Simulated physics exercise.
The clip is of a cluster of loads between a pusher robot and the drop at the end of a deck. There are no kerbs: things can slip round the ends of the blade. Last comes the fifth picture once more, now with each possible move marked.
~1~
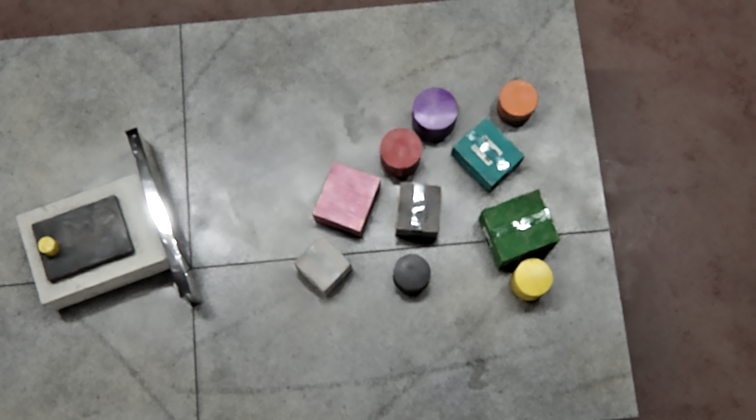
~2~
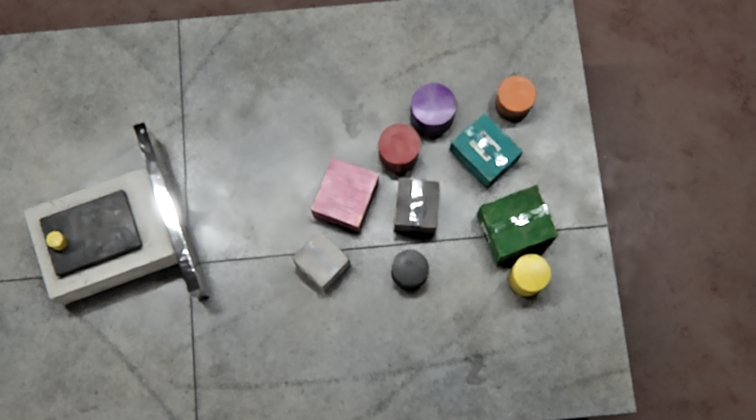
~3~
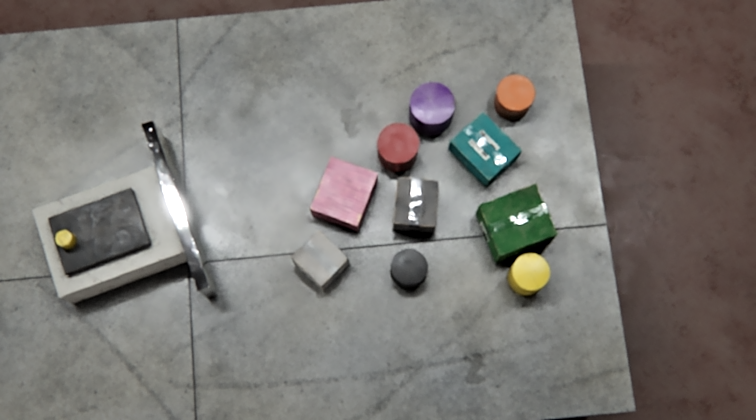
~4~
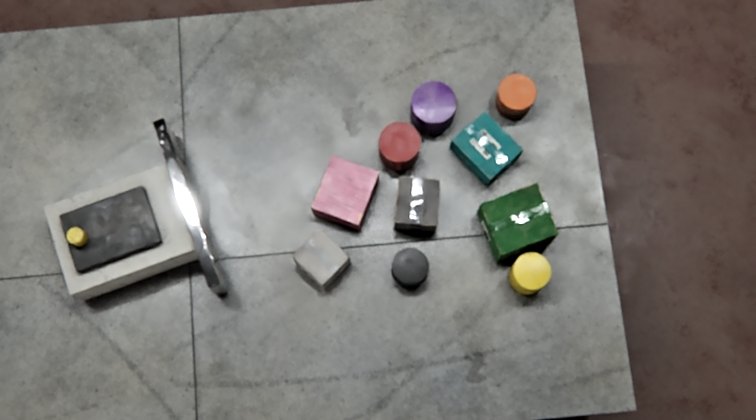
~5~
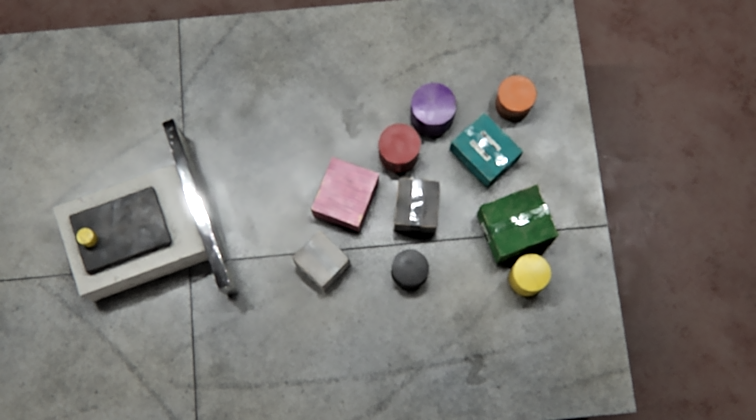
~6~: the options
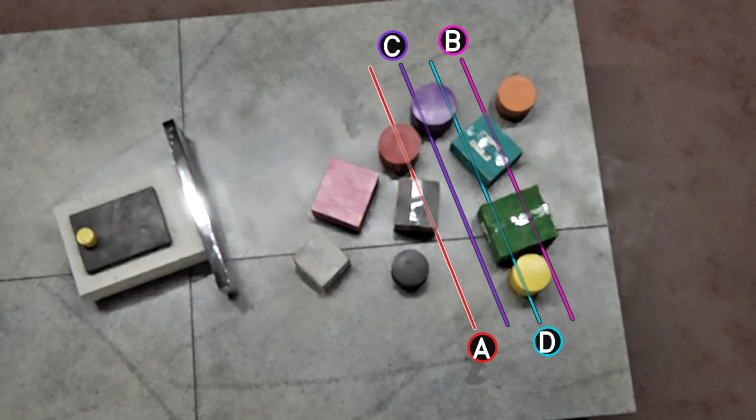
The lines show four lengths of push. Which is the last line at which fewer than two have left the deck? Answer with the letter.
At B, and not beyond.
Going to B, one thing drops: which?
The green parcel.
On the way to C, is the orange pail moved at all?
Yes.
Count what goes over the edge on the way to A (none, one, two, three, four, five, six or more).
The count is none.
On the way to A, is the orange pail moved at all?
By then, no.
On the copy, A at (421, 193); B at (515, 185); C at (453, 190); D at (484, 188).
On B. First, robot (244, 216); white parcel (364, 261); pink crate (356, 190).
Then, robot (361, 206); green parcel (548, 213); yellow canister (537, 280).
Finally, robot (451, 198); green parcel over the edge; black canister (605, 243); one fallen.
By contrast, A is within the limit but short; C is within the limit but short; D is within the limit but short.
